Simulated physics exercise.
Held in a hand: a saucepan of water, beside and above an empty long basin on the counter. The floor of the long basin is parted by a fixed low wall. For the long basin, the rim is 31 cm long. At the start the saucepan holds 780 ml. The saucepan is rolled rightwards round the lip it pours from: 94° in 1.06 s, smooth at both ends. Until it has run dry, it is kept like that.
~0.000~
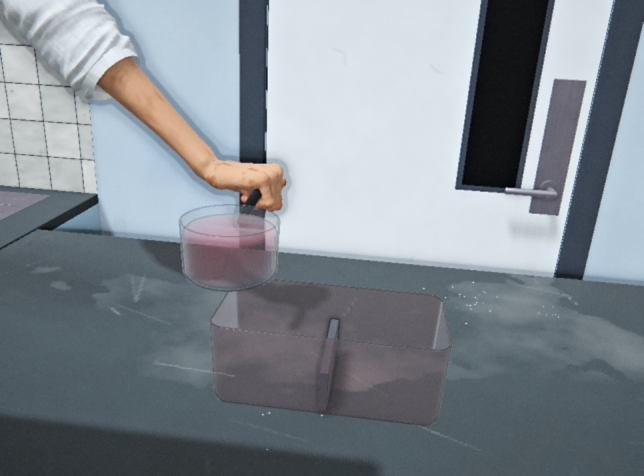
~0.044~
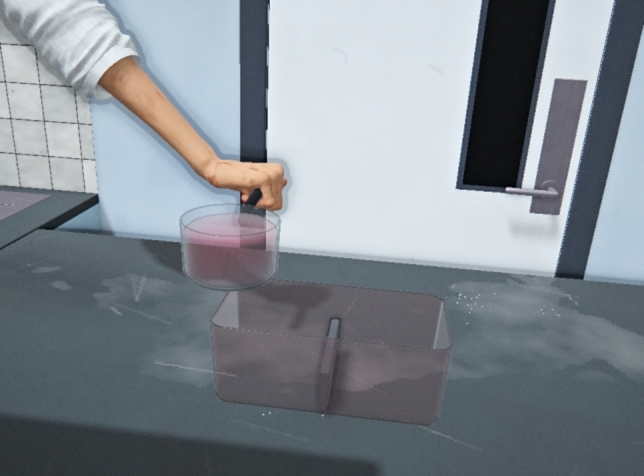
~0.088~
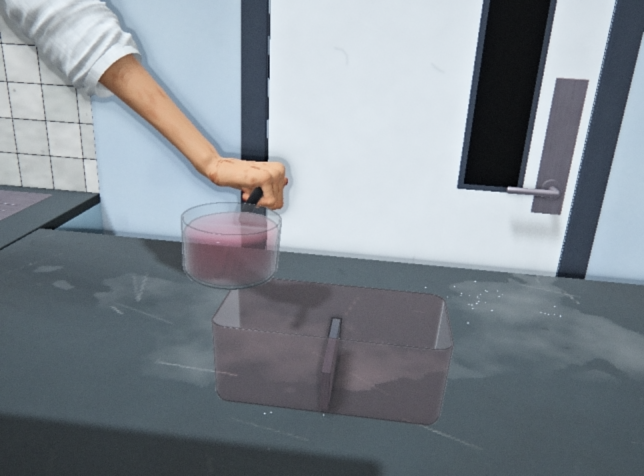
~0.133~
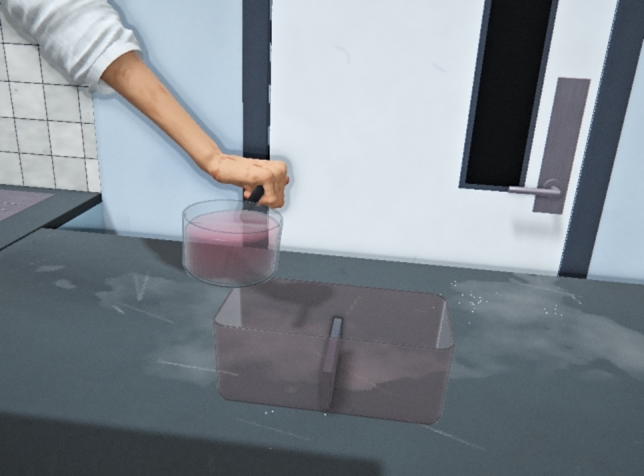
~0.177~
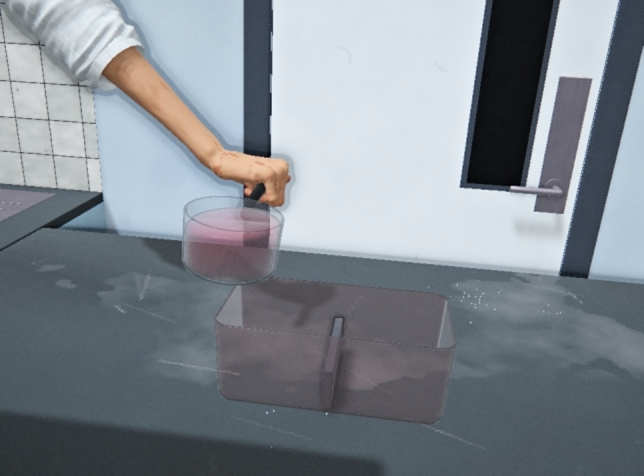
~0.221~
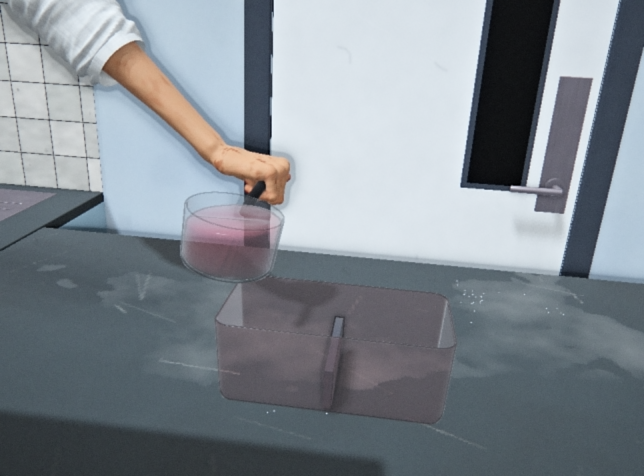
The footage shows a hand holding a clear round container of pink liquid beside and above an empty, divided long basin on a dark counter, then tilting the container slightly rightwards while the basin stays still.
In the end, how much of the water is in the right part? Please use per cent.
Roughly 83 percent is in the right part.
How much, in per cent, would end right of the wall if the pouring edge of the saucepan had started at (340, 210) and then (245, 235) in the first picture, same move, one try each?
The first try gives 85 percent and the second 10 percent.
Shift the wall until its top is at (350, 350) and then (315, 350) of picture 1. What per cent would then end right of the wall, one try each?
I'd say 45 percent on the first go, 90 percent on the next.
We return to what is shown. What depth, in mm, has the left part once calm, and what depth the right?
I'd expect close to 6 mm on the left and close to 30 mm on the right.
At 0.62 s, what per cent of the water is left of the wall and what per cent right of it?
5 on the left, 0 on the right, roughly.
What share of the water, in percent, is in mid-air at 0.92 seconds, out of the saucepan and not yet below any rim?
Close to 24 %.
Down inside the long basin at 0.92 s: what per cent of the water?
Looks like about 56 % of the whole amount.
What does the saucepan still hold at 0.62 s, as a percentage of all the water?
I'd put it near 72 percent.
By 0.62 s the tilt is 60° and 71 per cent is still to pour, 5 is left of the wall and 0 right of it.
By 0.92 s the tilt is 90° and 19 per cent is still to pour, 8 is left of the wall and 49 right of it.
By 1.23 s the tilt is 94° and 3 per cent is still to pour, 11 is left of the wall and 81 right of it.
By 1.56 s the tilt is 94° and 1 per cent is still to pour, 16 is left of the wall and 83 right of it.
At rest 17 per cent lies left of the wall, 83 right of it and 1 outside.
